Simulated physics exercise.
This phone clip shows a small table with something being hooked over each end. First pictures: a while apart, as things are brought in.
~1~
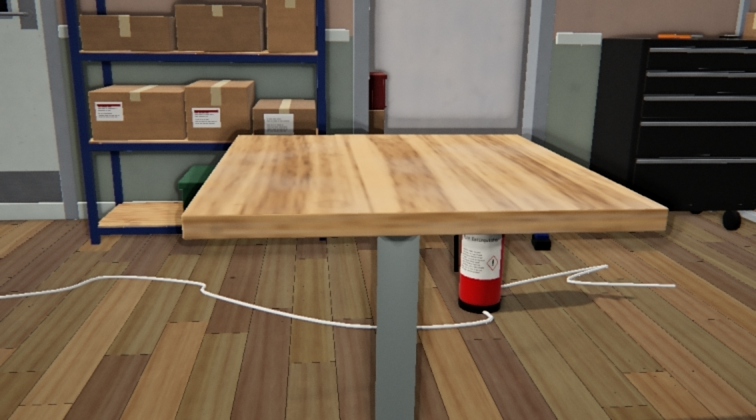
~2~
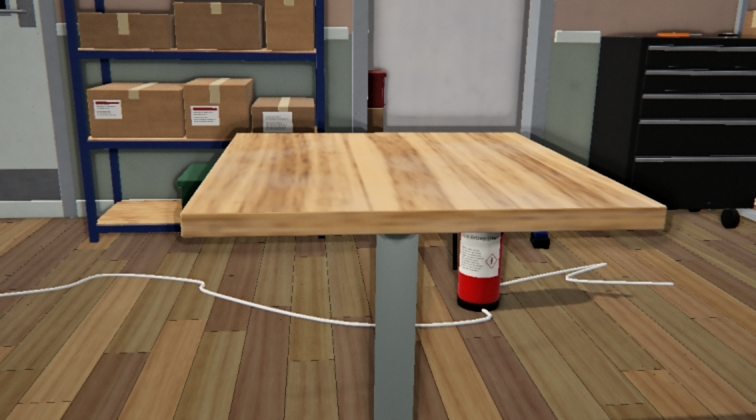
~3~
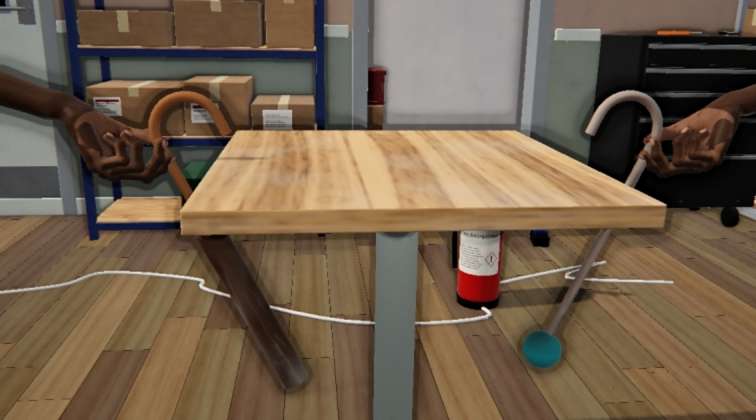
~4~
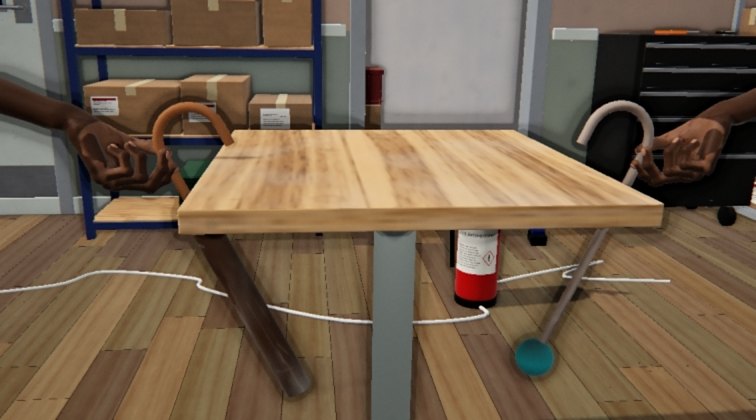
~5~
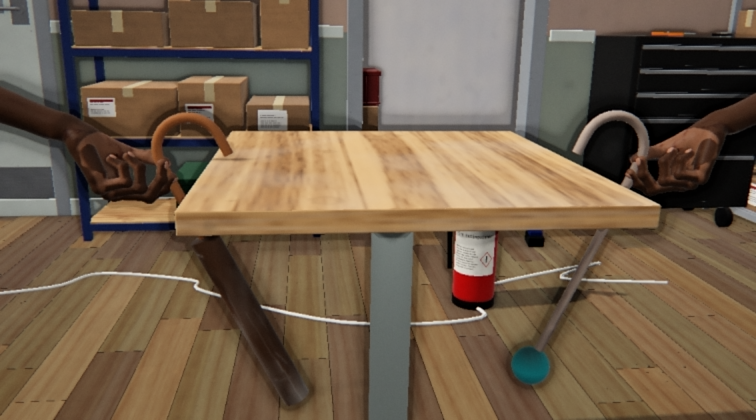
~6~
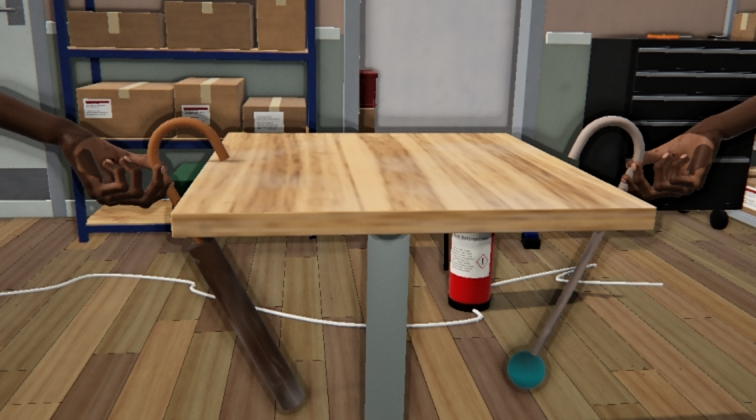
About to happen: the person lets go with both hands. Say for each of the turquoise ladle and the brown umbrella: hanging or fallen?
Outcome: My guess is the turquoise ladle falls free; my guess is the brown umbrella holds fast.
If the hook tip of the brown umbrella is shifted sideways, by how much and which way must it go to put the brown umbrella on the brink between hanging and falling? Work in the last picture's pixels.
Move it 16 pixels left.
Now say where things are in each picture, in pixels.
In the first frame, table (400, 172).
In the second frame, table (399, 170).
In the third frame, still on the way; turquoise ladle (579, 233); table (399, 168).
In the fourth frame, still on the way; brown umbrella (250, 254); table (397, 167).
In the fifth frame, still on the way; turquoise ladle (567, 251); table (394, 168).
In the sixth frame, in place, still held; turquoise ladle (562, 256); brown umbrella (245, 268); table (390, 170).
Then, 0.30 s after the last picture, turquoise ladle falling; brown umbrella at rest near (244, 269).
Then, 0.44 s after the last picture, turquoise ladle falling; brown umbrella at rest near (242, 269).
At rest, the turquoise ladle slips off; the brown umbrella hangs from the table, near (245, 268).
